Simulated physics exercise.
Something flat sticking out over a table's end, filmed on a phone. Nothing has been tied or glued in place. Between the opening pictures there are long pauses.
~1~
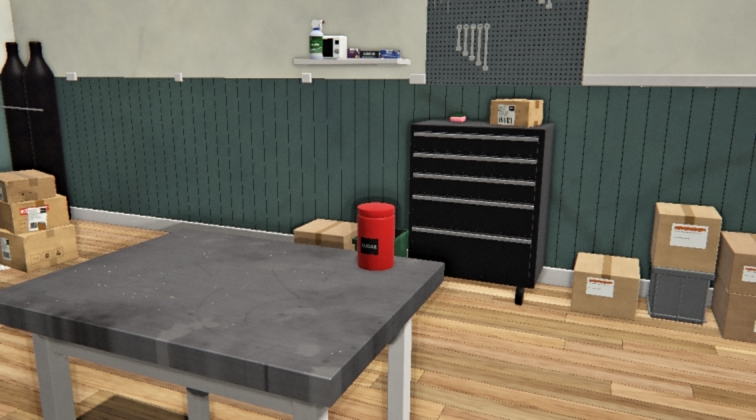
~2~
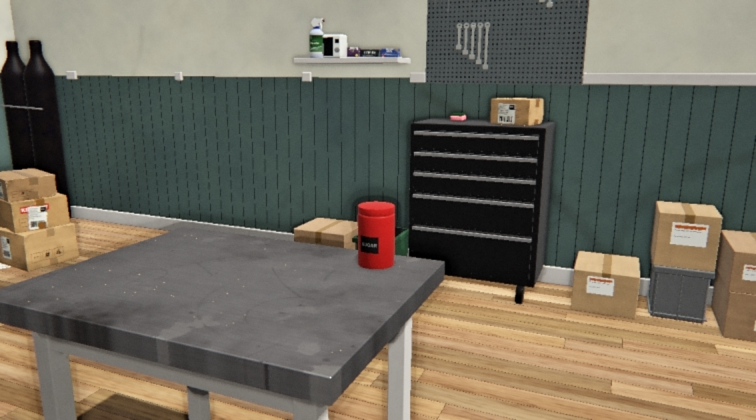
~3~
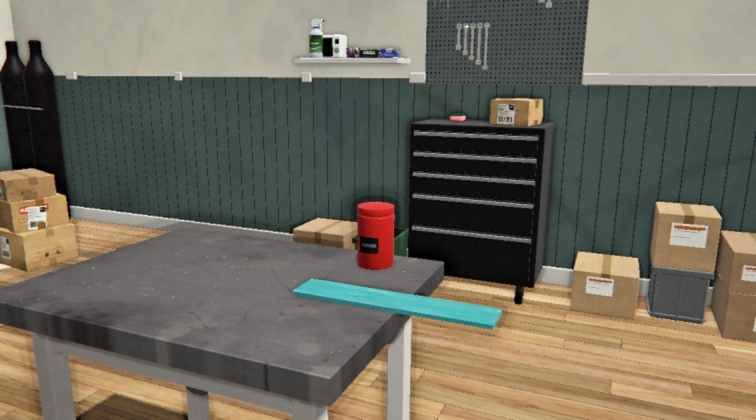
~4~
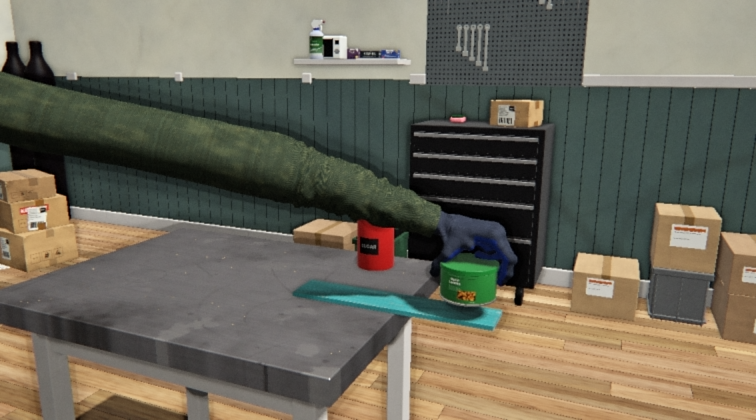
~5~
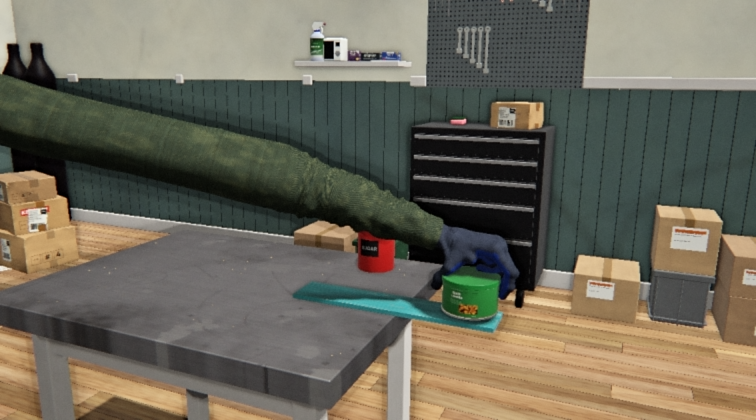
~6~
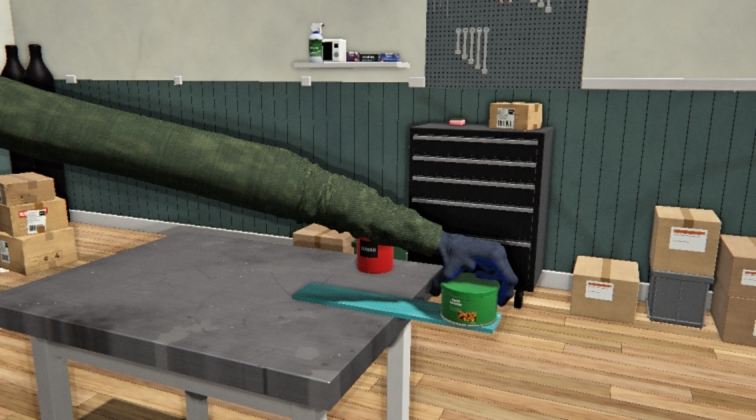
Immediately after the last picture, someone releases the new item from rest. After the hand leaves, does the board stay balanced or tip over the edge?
It loses its footing.
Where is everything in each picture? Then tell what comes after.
The last thing is not in view yet; red jar (376, 236), in the first frame.
The last thing is not in view yet; red jar (376, 235), in the second frame.
The last thing is not in view yet; red jar (376, 235), in the third frame.
Still above its spot; green tub (468, 279); red jar (376, 236), in the fourth frame.
Still above its spot; green tub (470, 292), in the fifth frame.
In place under the hand; green tub (469, 299), in the sixth frame.
Then, 0.30 s on from there, green tub now down on the floor or falling; turquoise plank turned 51° from how it was put.
Then, 0.50 s on from there, turquoise plank now down on the floor or falling.
Then, 0.60 s on from there, things are still on the move.
Then, 0.80 s on from there, as before.
In the end, down on the floor or falling, green tub and turquoise plank; red jar unmoved. The plank comes down.
